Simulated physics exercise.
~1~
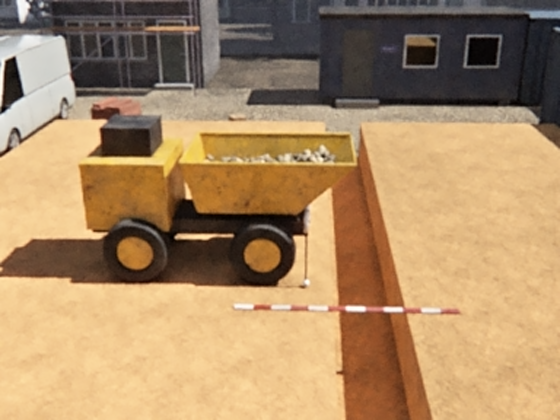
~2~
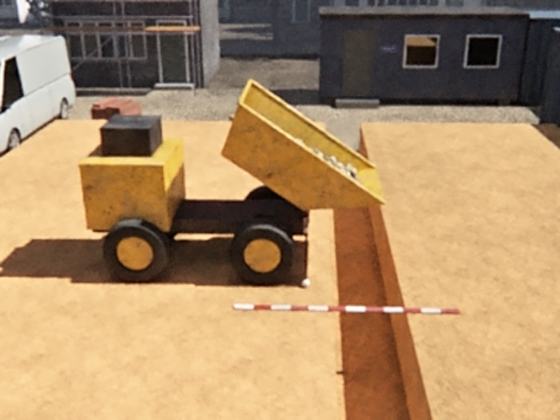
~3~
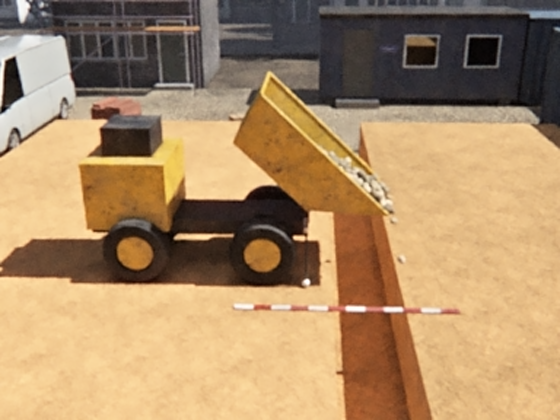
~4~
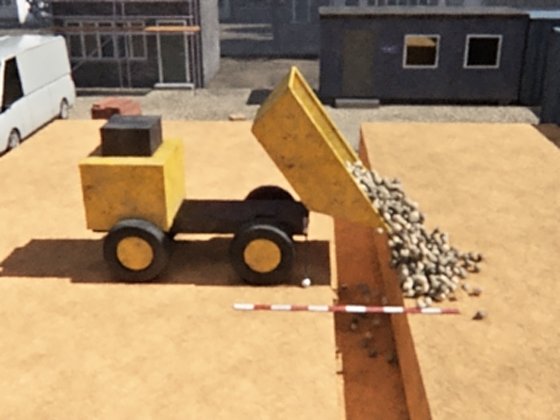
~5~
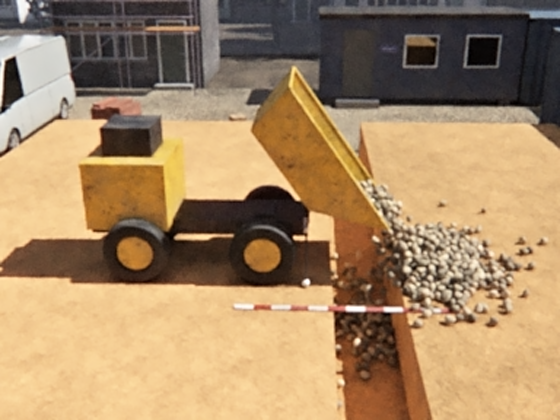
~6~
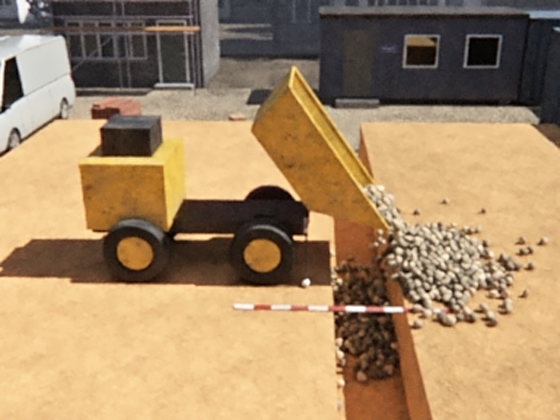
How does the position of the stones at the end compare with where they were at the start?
At the start the stones sit in the dumper's level skip, left of the trench. By the end most have moved right and down, lying partly in the trench and mostly in a heap on the ground beyond it, with a few left at the skip's lower edge.
